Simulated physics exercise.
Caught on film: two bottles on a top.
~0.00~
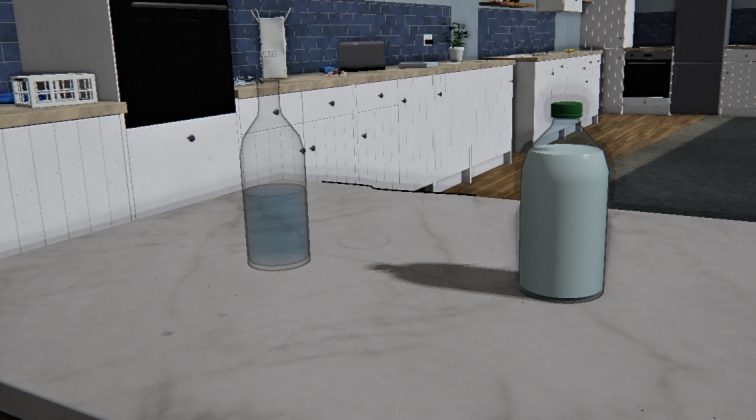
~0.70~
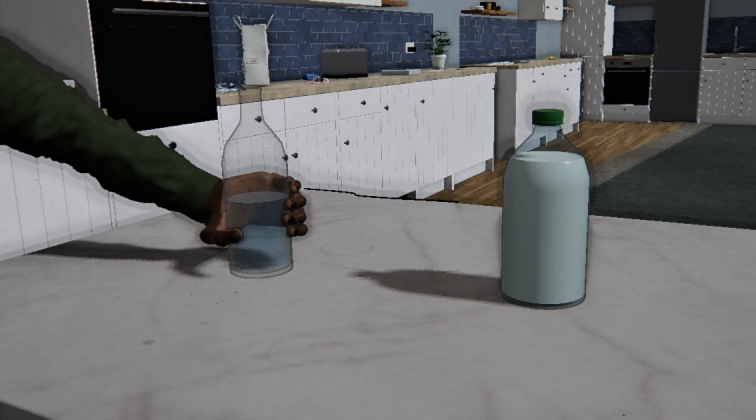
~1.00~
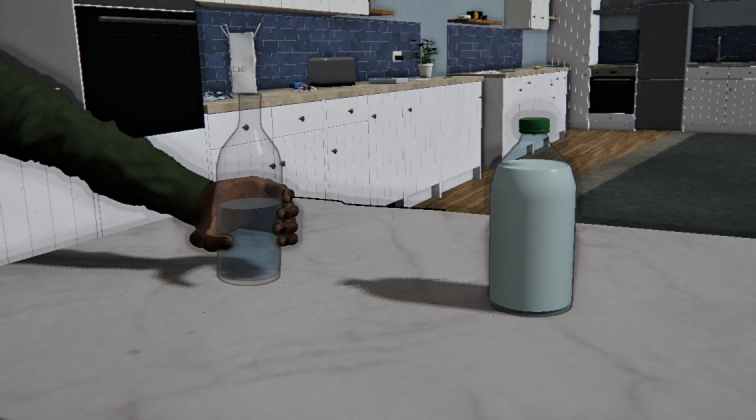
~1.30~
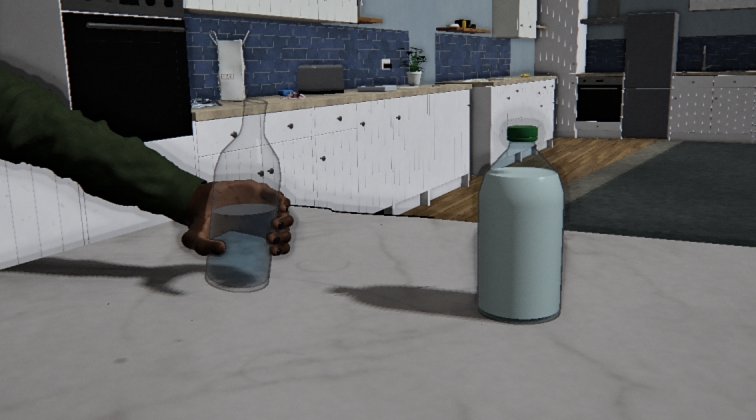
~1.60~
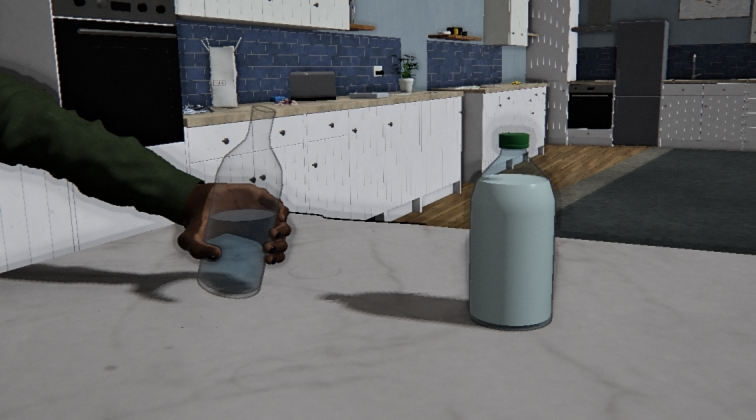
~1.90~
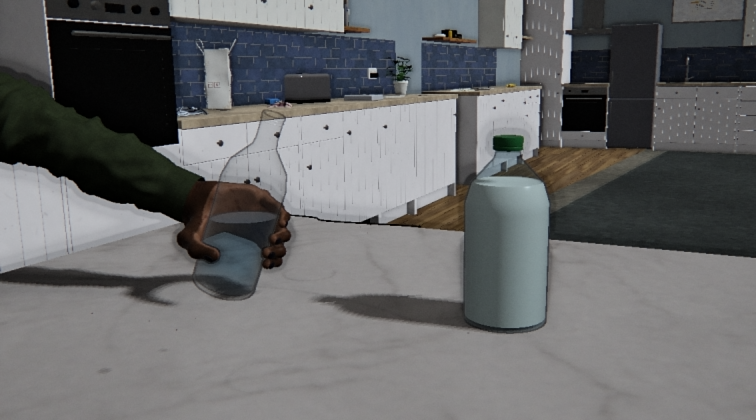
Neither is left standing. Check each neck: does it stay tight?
Left: No, right: Yes.
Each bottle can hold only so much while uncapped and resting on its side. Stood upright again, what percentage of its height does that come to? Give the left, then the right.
The first takes 24 %, the second 30 %.
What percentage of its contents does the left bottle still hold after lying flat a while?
About 65 percent.
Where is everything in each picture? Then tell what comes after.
The first frame shows both stand upright; left bottle (274, 171) about a third full, open; right bottle (563, 198) about three quarters full, capped.
The second frame shows a hand takes the left bottle; left bottle about a third full, surface at (257, 198); right bottle about three quarters full, surface at (546, 157).
In the third frame, the left bottle is being lowered; left bottle (249, 185) about a third full; right bottle (532, 212) about three quarters full.
In the fourth frame, the left bottle is being lowered; left bottle about a third full, surface at (245, 209); right bottle about three quarters full, surface at (521, 173).
In the fifth frame, the left bottle is being lowered; left bottle (246, 197) about a third full; right bottle (512, 227) about three quarters full.
In the sixth frame, the left bottle is being lowered; left bottle (249, 201) tipped 20°, open; right bottle about three quarters full, surface at (507, 183), capped.
After 2.6 s, the left bottle is nearly down; left bottle, all still inside.
After 3.6 s, the left bottle lies flat; left bottle, a puddle at its mouth.
After 6.5 s, both lie flat; left bottle, a puddle at its mouth; right bottle, all still inside.
